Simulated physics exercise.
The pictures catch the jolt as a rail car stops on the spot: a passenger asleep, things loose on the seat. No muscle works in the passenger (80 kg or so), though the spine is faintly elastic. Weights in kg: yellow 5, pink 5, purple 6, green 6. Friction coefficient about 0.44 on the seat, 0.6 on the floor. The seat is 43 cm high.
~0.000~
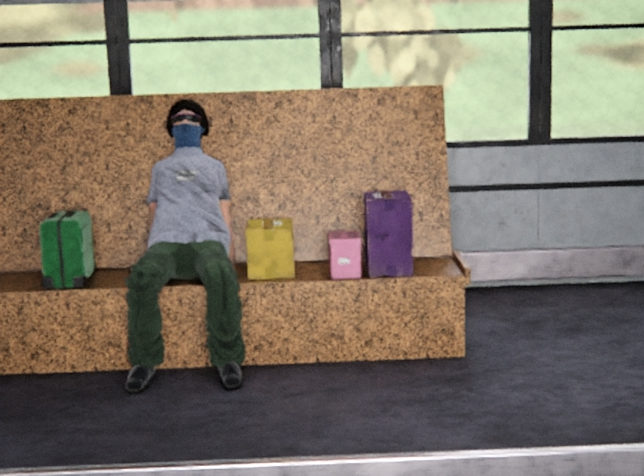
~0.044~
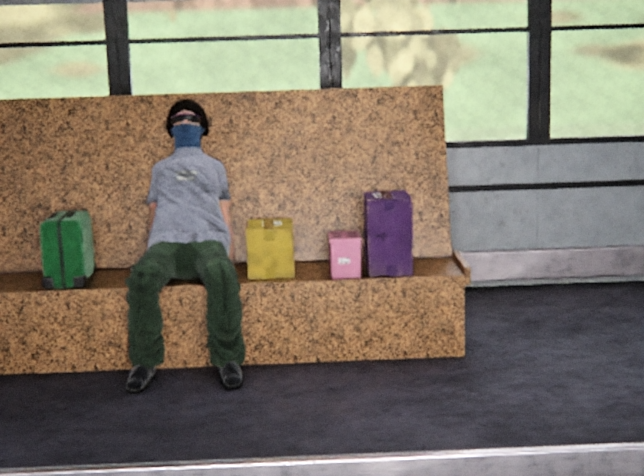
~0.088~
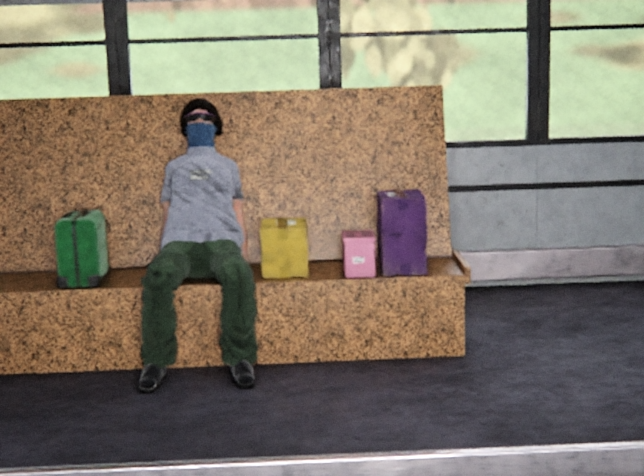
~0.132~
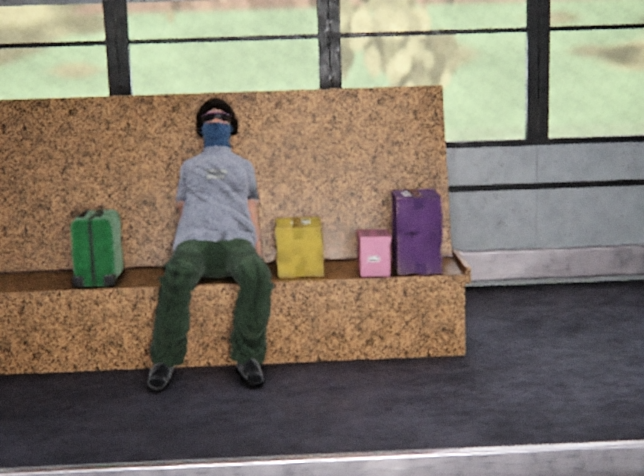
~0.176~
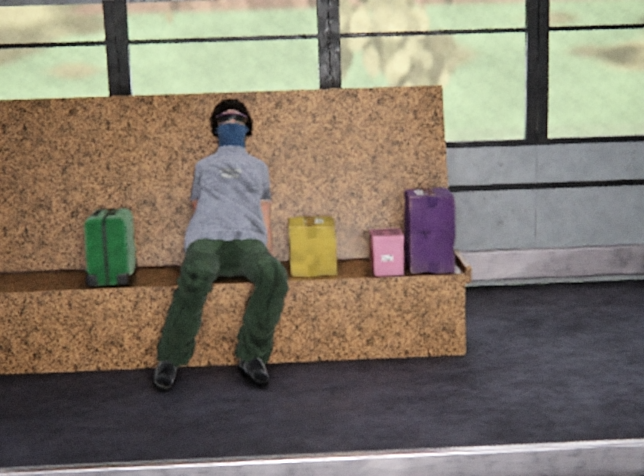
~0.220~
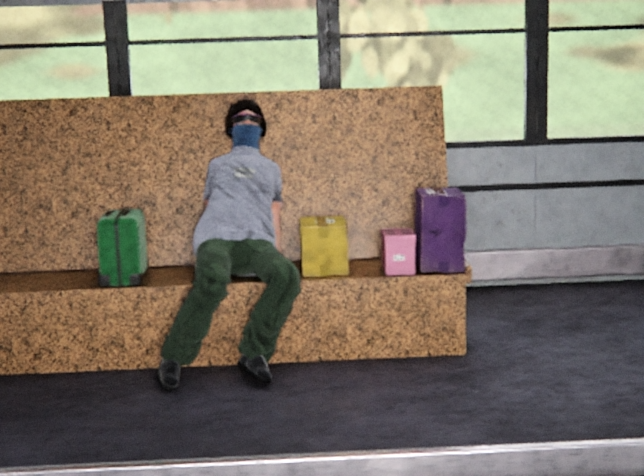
A seated passenger in a blue mask slides right along the seat with four loose items.
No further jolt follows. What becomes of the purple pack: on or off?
The purple pack clings on.
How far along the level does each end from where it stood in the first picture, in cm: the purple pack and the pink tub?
About: Purple pack 25, pink tub 25.
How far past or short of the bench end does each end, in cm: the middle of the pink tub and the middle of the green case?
Pink tub 30 short, green case 160 short.
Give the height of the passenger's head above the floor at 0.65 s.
Some 80 cm up.
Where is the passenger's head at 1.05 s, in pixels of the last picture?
At about (359, 184).
After 0.40 s the purple pack is 9 cm short of the bench end, tilted 5°, near (442, 228) in the last picture's view.
After 0.65 s the purple pack is 13 cm short of the bench end, tilted 0°, near (436, 230) in the last picture's view; the pink tub 33 cm short of the bench end, tilted 0°.
After 1.05 s the purple pack is 12 cm short of the bench end, tilted 0°, near (437, 230) in the last picture's view.
Final state at 2.0 s, yellow holdall stays on; pink tub stays on; purple pack stays on; green case stays on; passenger's hips keep to the seat.
